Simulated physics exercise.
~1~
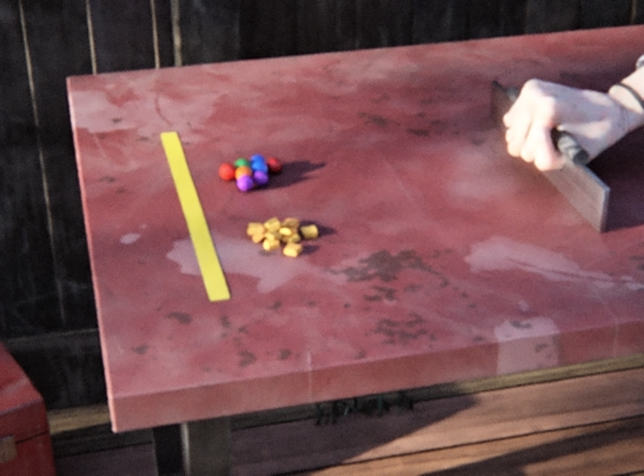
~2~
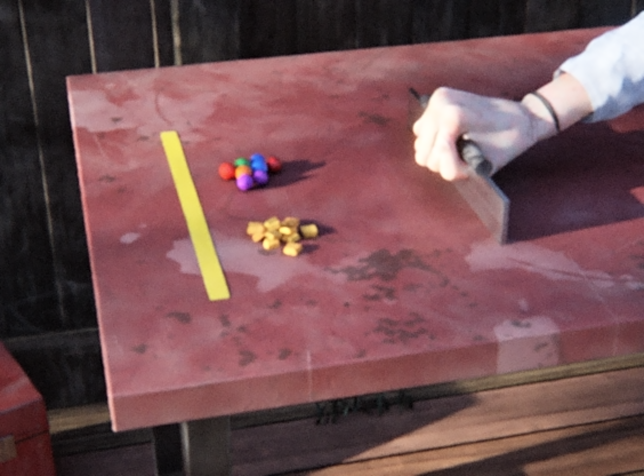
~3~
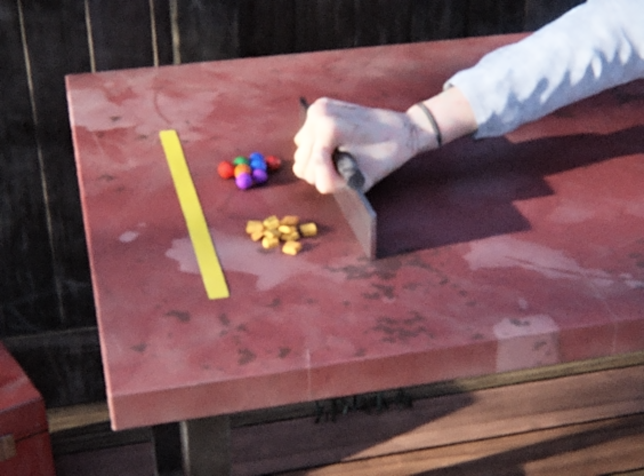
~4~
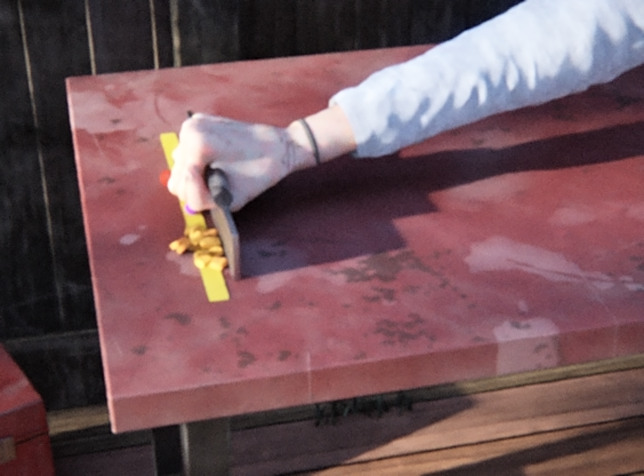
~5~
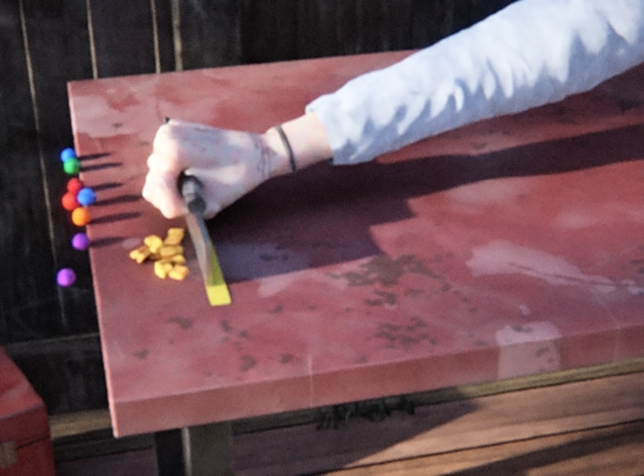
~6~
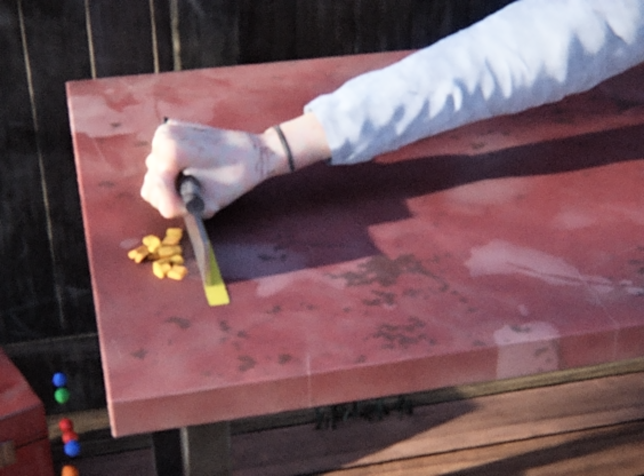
Hand sliding a scraper left to yellow tape, pushing colourful balls off the red table's edge while yellow pieces stay on top.
